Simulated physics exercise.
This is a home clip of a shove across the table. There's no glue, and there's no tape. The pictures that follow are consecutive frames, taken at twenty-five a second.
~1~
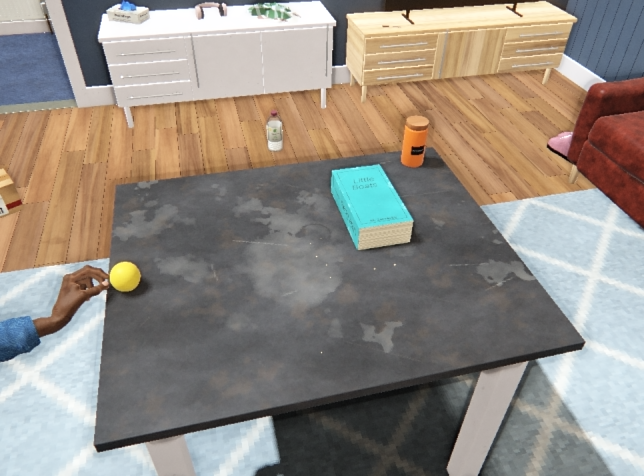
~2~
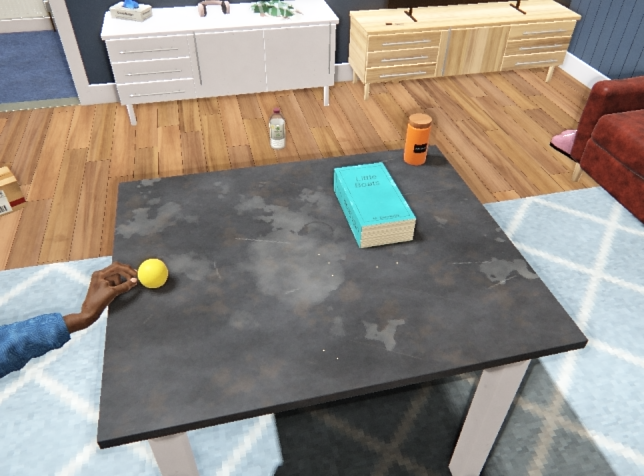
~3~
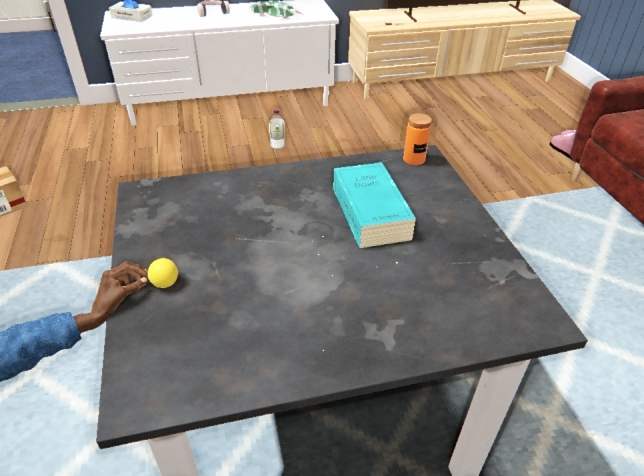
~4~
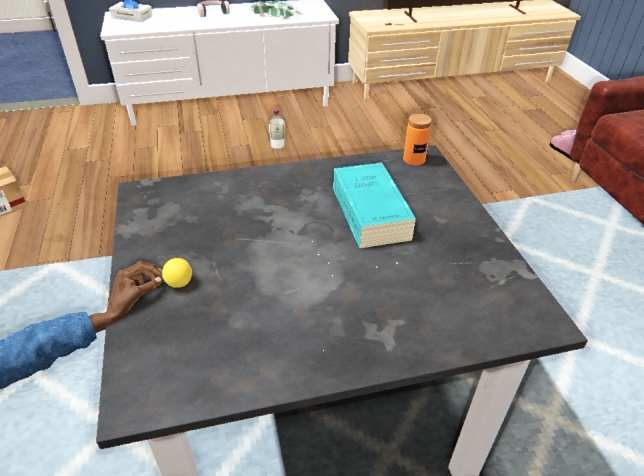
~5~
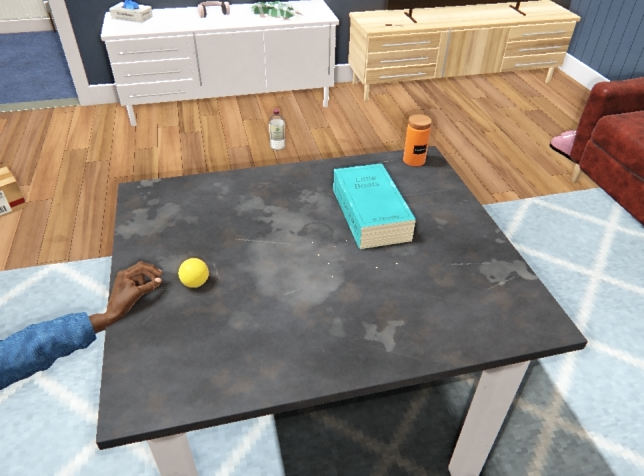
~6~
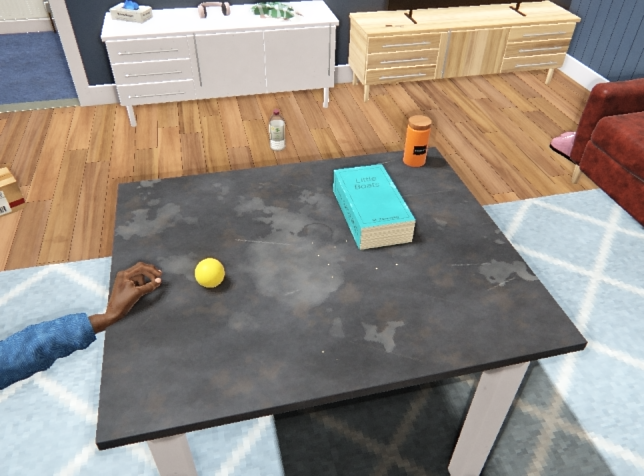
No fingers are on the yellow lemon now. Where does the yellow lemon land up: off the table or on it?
Loses its perch.
Then, 0.50 s after the last picture, yellow lemon rolled well along near (401, 268).
Then, 1.00 s after the last picture, yellow lemon now off the table.
By the end, off the table, yellow lemon.
